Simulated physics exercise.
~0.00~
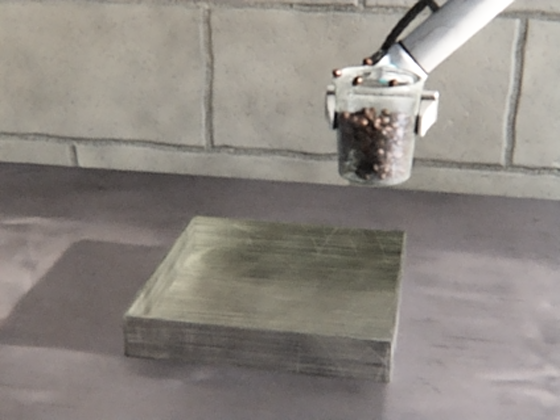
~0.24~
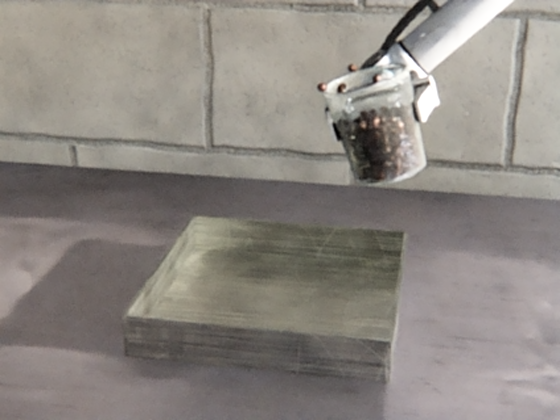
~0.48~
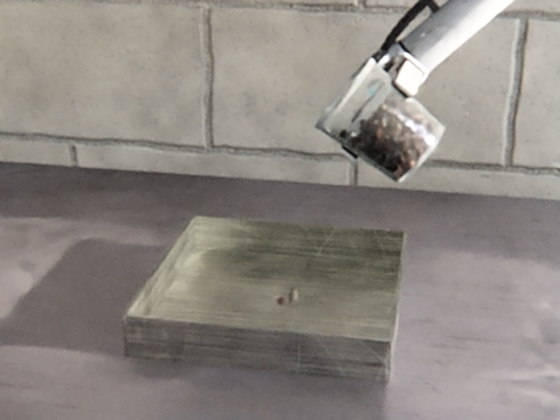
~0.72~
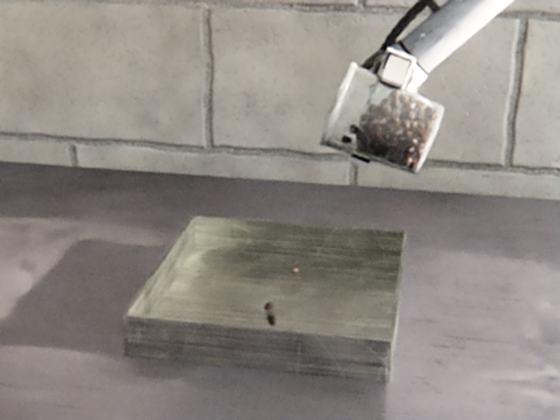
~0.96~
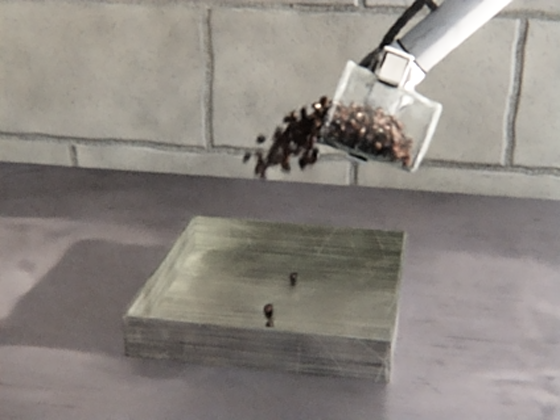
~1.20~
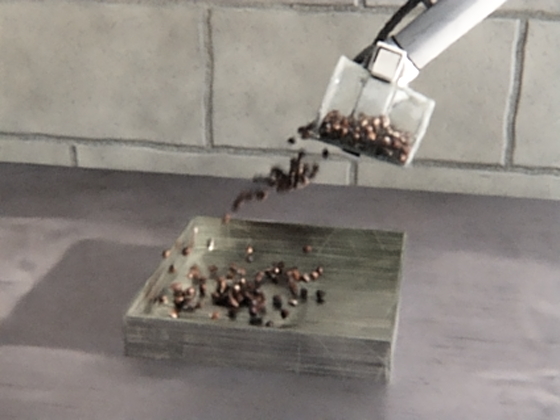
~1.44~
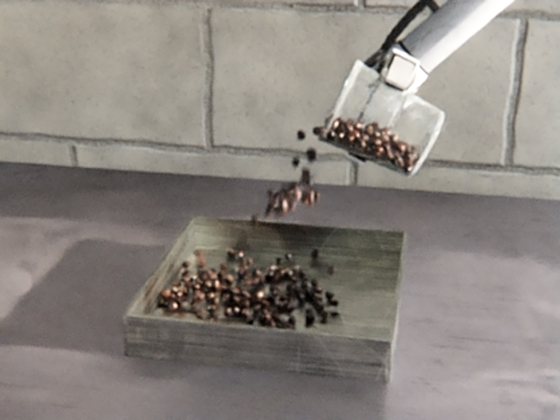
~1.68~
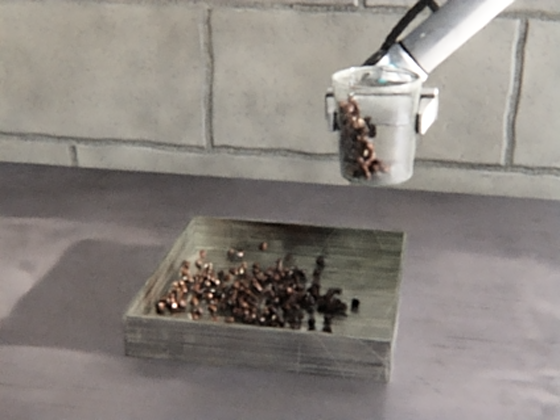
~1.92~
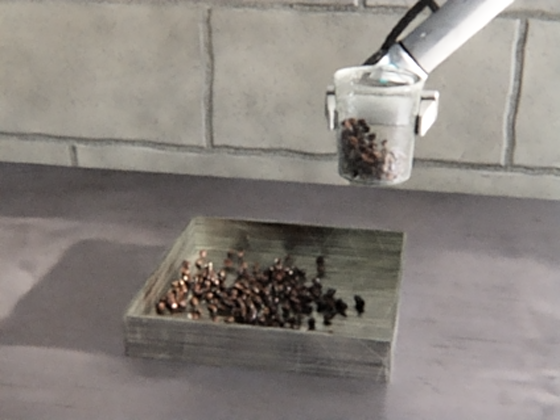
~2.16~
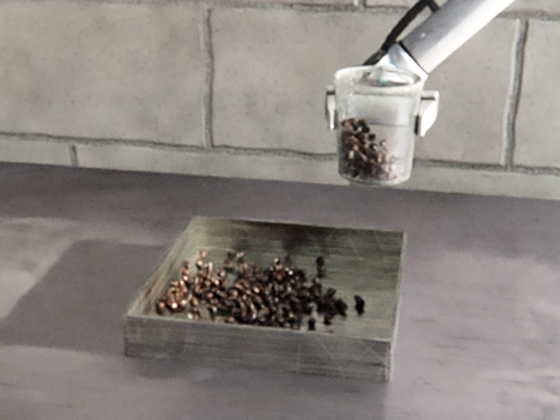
To begin with, a robotic arm holds a clear beaker heaped with small dark brown beans above a shallow, square tray on a grey surface, with a pale block wall behind. The arm tips the beaker to the left, and a few beans drop into the tray. It tilts back and forth while staying steeply leaned, and a thick stream then spills over the lip, scattering across the tray. More beans tumble down as the pile spreads. Finally the arm swings the beaker upright and stops, leaving some beans inside and a larger heap in the tray.
